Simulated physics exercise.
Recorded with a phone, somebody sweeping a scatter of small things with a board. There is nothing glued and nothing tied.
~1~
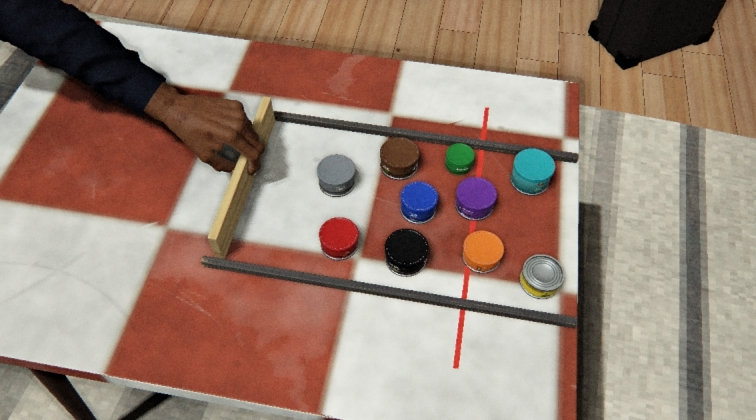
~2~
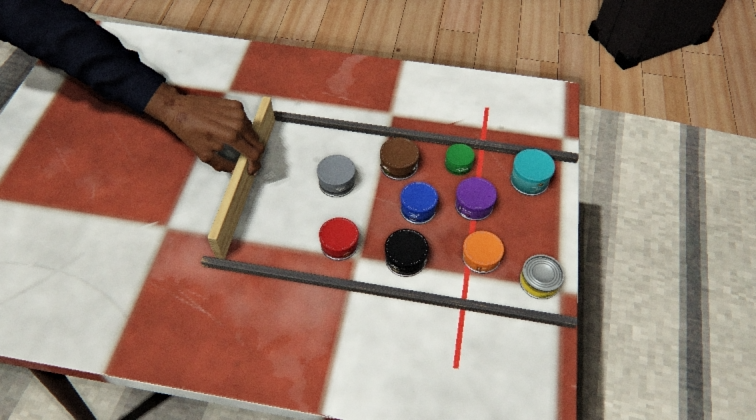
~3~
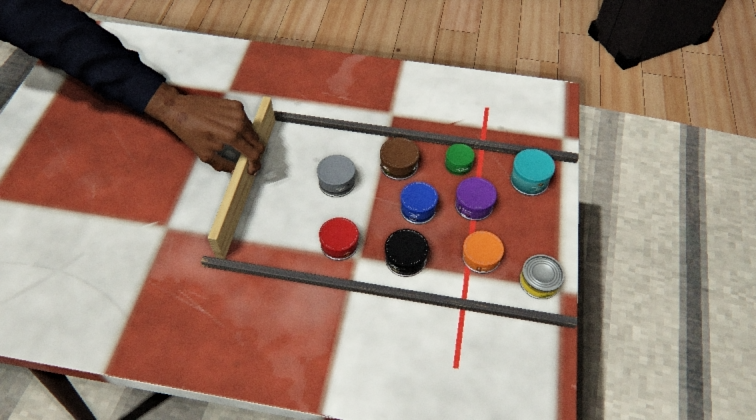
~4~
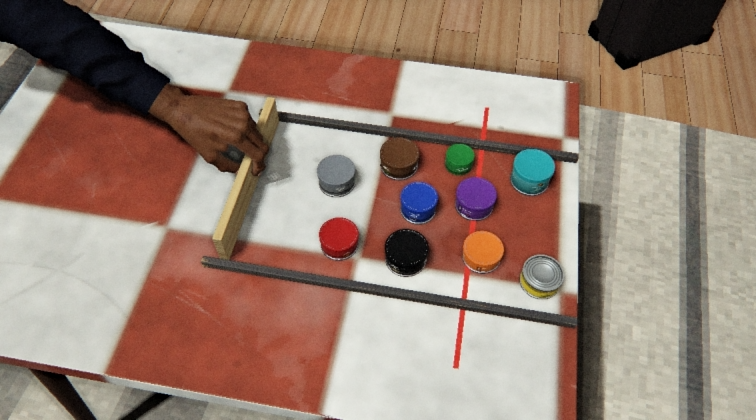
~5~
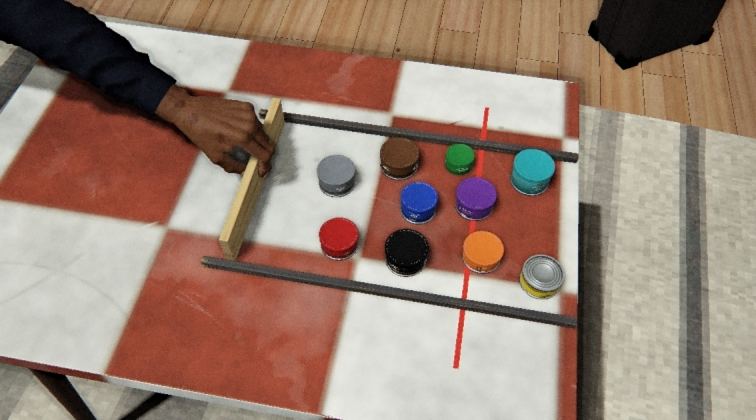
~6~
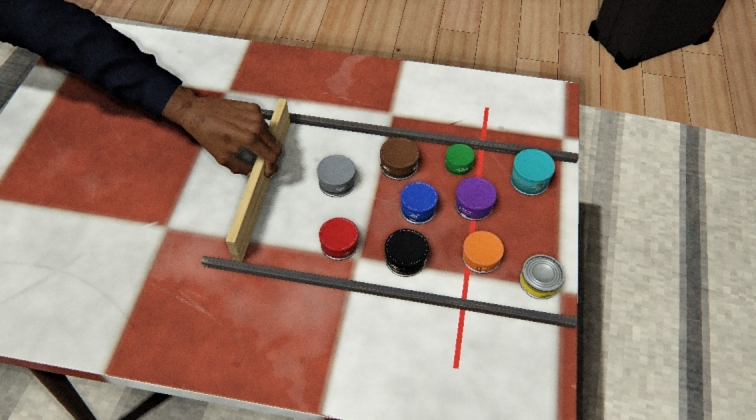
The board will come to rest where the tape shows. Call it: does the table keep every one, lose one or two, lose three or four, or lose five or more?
It keeps every one.
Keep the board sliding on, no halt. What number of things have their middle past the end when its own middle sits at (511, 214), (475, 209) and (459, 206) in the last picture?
Past the end: 1, 0 and 0.
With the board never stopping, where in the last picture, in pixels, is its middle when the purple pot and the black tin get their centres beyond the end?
When the purple pot crosses, the middle is near (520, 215); when the black tin crosses, near (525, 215).
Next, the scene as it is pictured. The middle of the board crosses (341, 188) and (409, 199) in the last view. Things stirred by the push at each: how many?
One spot: 2. Other spot: 7.
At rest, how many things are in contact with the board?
In total, 4.
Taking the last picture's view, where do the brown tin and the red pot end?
You'll see the brown tin at (500, 169), with the red pot at (488, 264).
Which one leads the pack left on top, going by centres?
Yellow tin.
Soon after, none off yet; yellow tin at rest near (542, 277); turquoise pot at rest near (532, 173); orange pot at rest near (482, 252).
In the end, the number that fall off is zero.
